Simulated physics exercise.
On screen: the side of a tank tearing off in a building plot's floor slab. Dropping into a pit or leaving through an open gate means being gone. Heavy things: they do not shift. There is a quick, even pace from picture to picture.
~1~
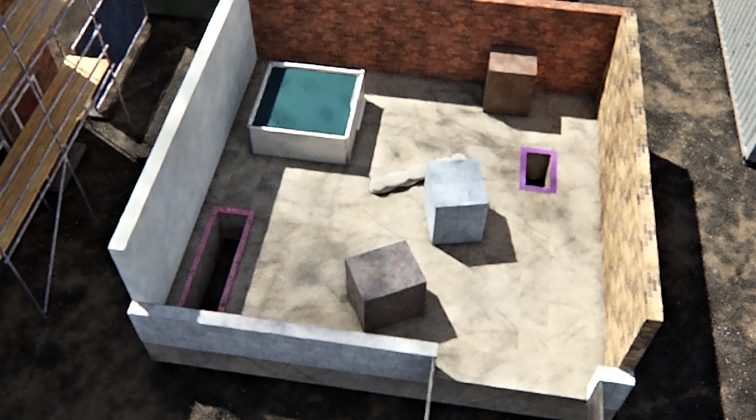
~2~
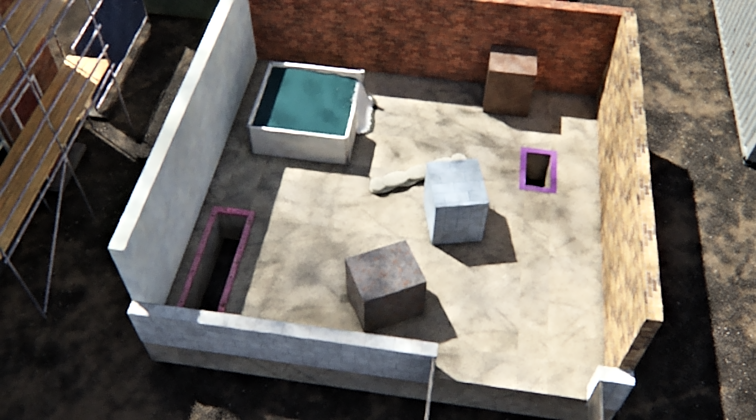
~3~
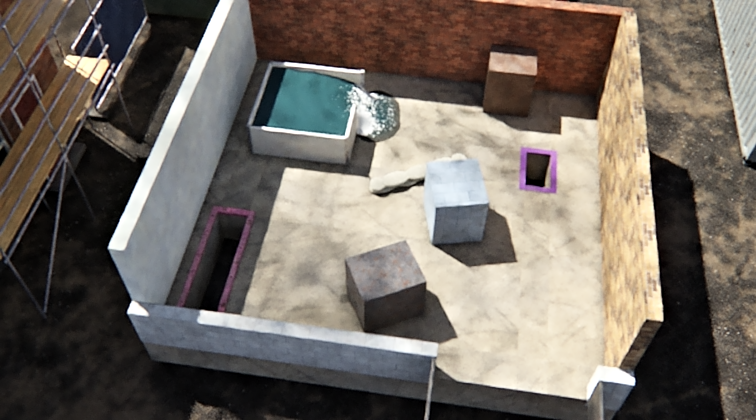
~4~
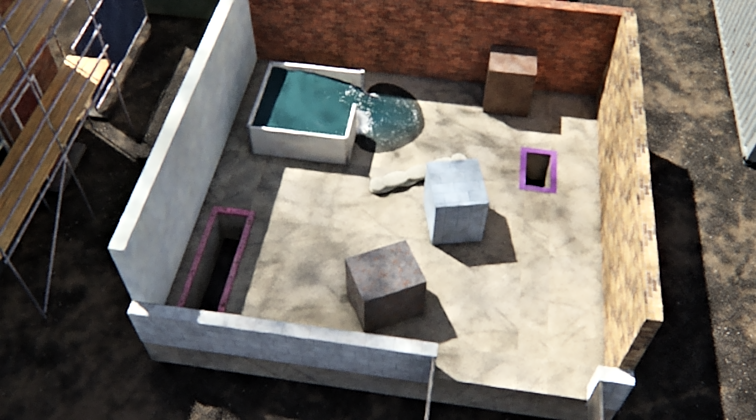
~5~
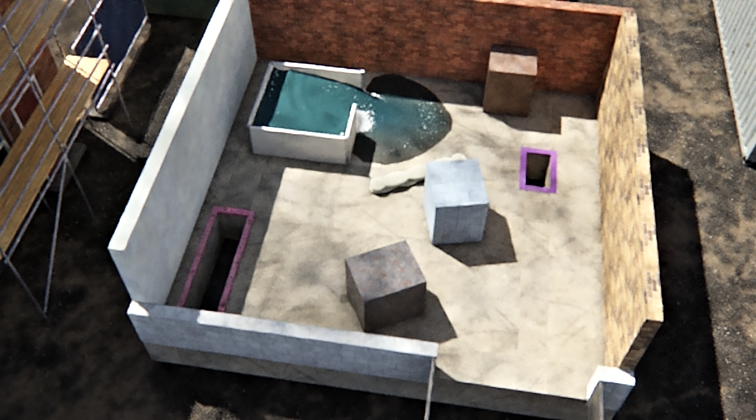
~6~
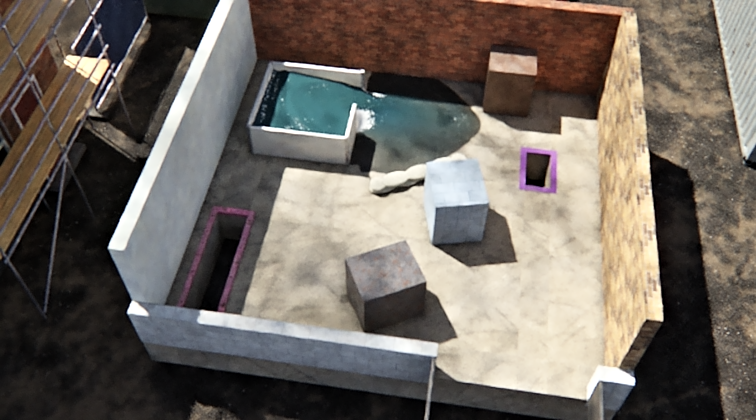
To begin with, still teal water fills a white-walled tank in the upper left of a walled concrete yard. Then the tank's right side tears open and foaming water bursts out, spreading rightward across the slab in a widening dark sheet toward the brown block, while the blocks stay put.
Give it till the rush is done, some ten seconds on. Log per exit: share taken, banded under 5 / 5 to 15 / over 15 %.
Outcome: The gate claims an in-between share - five to fifteen per cent, the purple pit claims a heavy share - exceeding fifteen per cent, the pink pit claims a light share - short of five per cent.
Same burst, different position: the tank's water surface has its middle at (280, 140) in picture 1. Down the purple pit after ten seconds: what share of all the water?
Within ten seconds the purple pit takes 15 percent of the total.
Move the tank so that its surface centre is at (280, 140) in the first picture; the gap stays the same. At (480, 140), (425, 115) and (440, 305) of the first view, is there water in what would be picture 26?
Spot 1 wetted, spot 2 wetted, and spot 3 unwetted.
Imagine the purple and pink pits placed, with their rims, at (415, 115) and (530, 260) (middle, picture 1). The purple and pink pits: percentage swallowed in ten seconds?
Estimated shares - purple: 55 %; pink: 0 %.
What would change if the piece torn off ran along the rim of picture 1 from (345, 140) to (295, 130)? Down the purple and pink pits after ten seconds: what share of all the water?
The purple pit gets 2 per cent and the pink pit 20 per cent.
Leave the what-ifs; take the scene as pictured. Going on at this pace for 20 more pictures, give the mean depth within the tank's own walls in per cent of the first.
About 40 per cent.
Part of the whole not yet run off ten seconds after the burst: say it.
I'd say around 62 per cent.
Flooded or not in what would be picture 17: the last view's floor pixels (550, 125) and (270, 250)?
First spot swamped; second spot spared.
A moment on, water covers 20 % of the floor; the gate 0 %, the purple pit 0 %, the pink pit 0 %.
Next, water covers 25 % of the floor; the gate 0 %, the purple pit 3 %, the pink pit 0 %.
Then, water covers 35 % of the floor; the gate 0 %, the purple pit 9 %, the pink pit 0 %.
Later, water covers 55 % of the floor; the gate 0 %, the purple pit 20 %, the pink pit 0 %.
In the end, water covers 65 % of the floor; the gate 7 %, the purple pit 31 %, the pink pit 0 %.
